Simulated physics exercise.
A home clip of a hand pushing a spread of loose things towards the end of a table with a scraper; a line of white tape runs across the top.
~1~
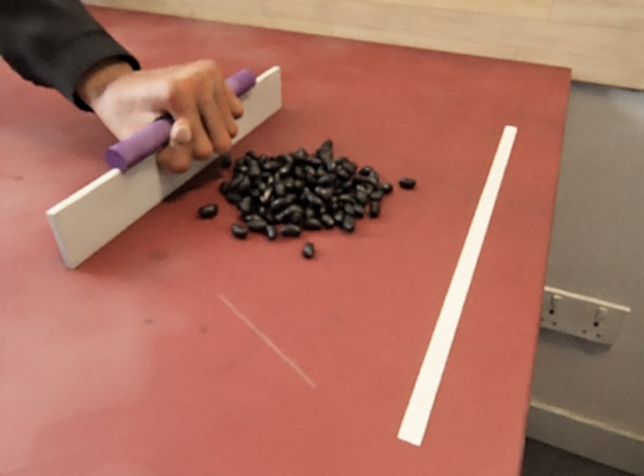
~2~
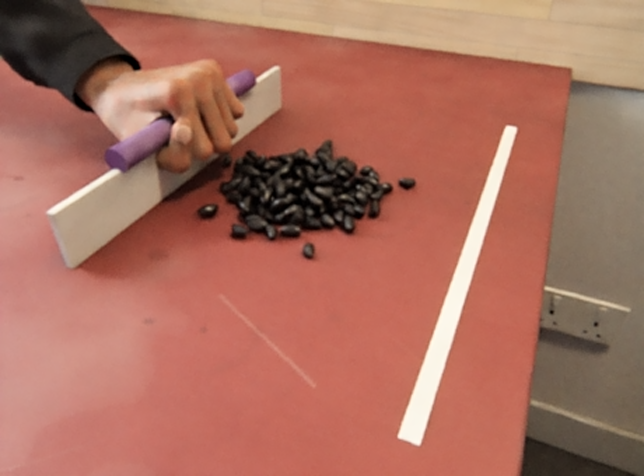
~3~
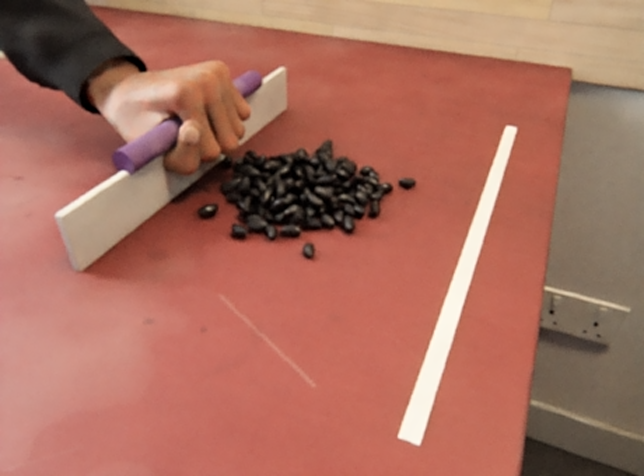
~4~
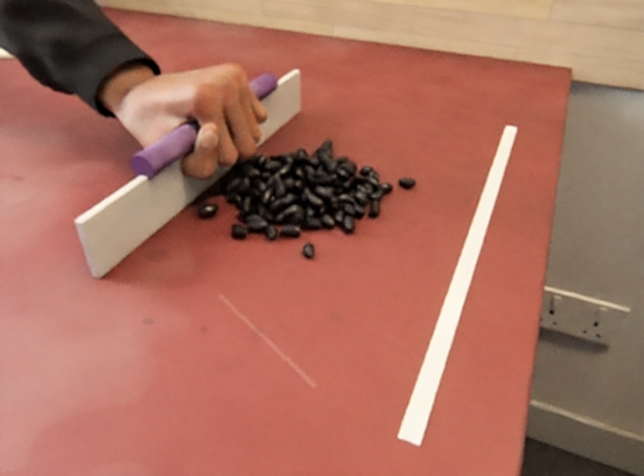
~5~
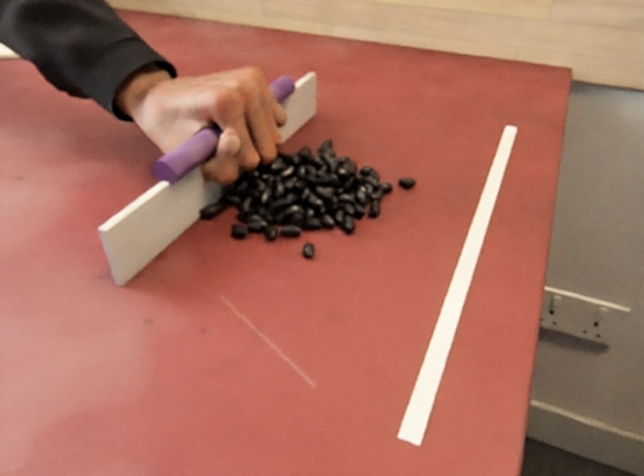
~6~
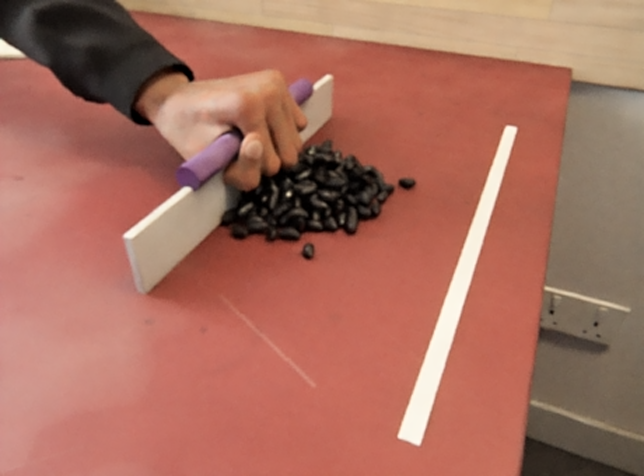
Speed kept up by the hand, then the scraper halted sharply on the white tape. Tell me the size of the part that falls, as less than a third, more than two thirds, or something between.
The middle range.
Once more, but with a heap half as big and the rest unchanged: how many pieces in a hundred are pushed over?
About 20 in a hundred.
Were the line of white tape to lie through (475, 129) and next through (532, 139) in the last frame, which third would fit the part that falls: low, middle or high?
Under a third; more than two thirds.
Shortly afterwards, scraper still moving, near (372, 158); heap all on the table, its front near (472, 244).
Next, scraper stopped at the white tape; heap near a quarter over the edge.
Some moments later, scraper stopped at the white tape; heap near half over the edge.
In the end, scraper stopped at the white tape; heap near half over the edge.
